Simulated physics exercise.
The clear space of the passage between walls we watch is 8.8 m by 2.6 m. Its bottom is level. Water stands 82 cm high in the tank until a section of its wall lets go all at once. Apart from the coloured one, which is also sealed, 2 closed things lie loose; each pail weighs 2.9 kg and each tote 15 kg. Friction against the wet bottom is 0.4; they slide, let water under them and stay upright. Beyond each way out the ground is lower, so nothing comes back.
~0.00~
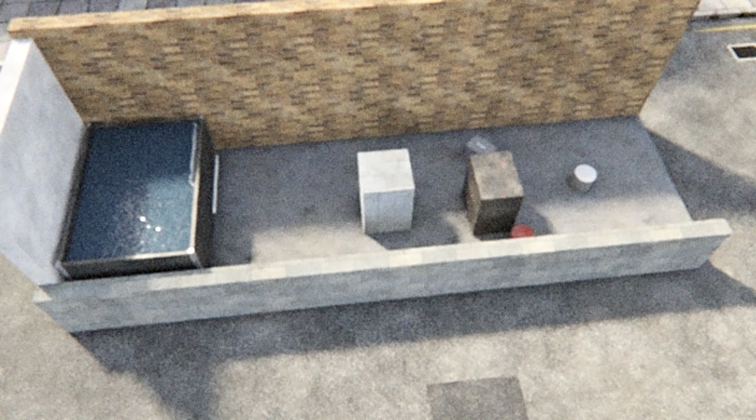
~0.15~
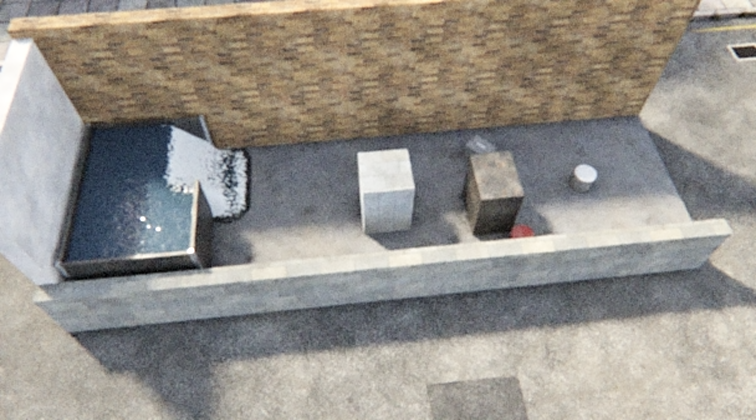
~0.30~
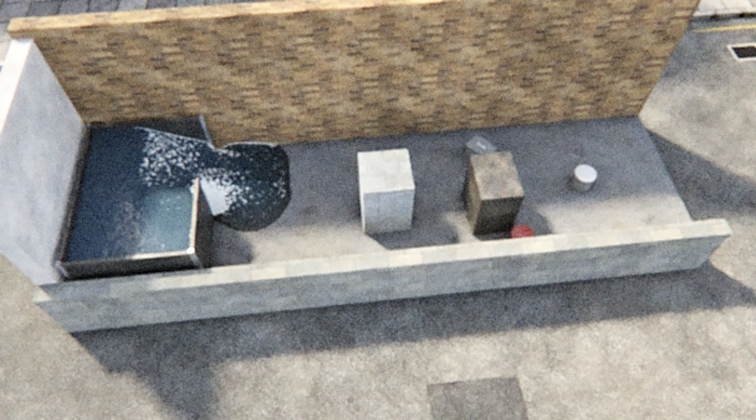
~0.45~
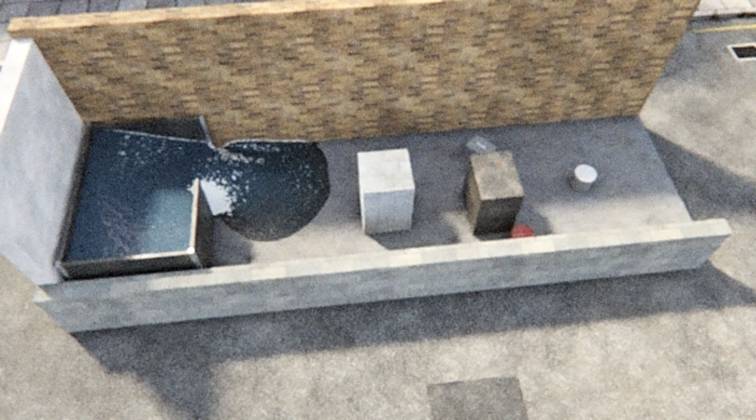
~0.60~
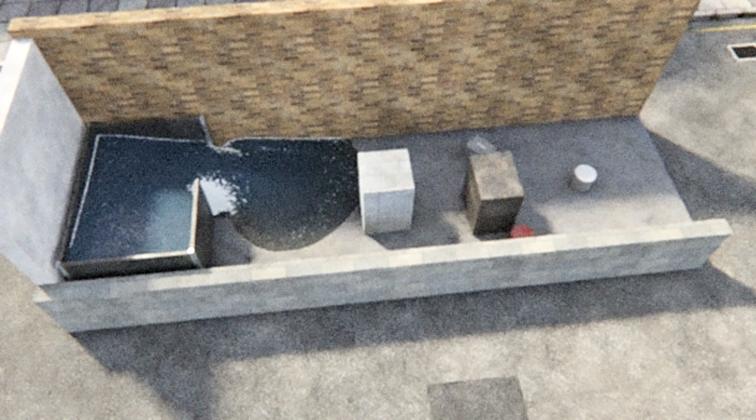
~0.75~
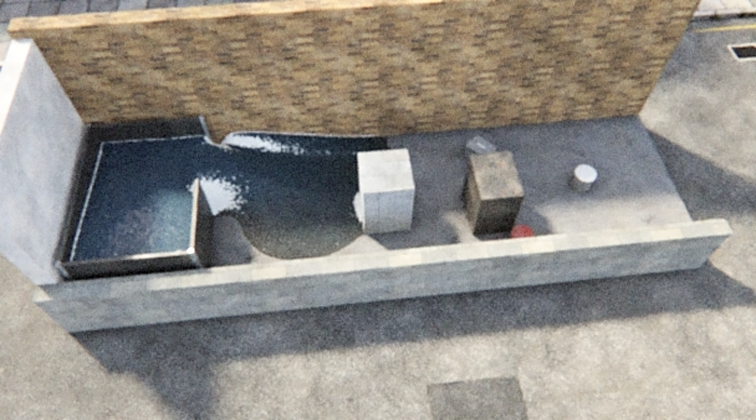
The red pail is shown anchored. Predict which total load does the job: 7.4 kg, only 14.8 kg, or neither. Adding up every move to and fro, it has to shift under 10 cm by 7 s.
My prediction: Neither does it.
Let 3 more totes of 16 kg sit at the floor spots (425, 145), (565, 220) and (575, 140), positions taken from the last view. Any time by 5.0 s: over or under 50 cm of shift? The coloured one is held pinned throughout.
In order: Greater, smaller and greater.
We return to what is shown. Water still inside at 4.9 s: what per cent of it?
Close to 70 in a hundred parts remain.
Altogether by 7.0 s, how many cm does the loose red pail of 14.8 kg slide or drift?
Roughly 40 centimetres.
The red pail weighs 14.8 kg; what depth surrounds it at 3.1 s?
Something like 7 centimetres.
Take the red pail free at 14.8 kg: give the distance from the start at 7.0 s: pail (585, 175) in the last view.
In that order: Gone out.
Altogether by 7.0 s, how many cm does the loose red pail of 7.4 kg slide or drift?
Adding it all up, something like 80 cm.
After 1.4 s the red pail would be 0 cm from its start with 7.4 kg and 0 cm from its start with 14.8 kg; 0 cm of water round it then.
After 3.1 s the red pail would be 43 cm from its start with 7.4 kg and 14 cm from its start with 14.8 kg; 7 cm of water round it then.
After 4.9 s the red pail would be 71 cm from its start with 7.4 kg and 39 cm from its start with 14.8 kg; 6 cm of water round it then.
After 7.0 s the red pail would be 71 cm from its start with 7.4 kg and 39 cm from its start with 14.8 kg; 5 cm of water round it then.
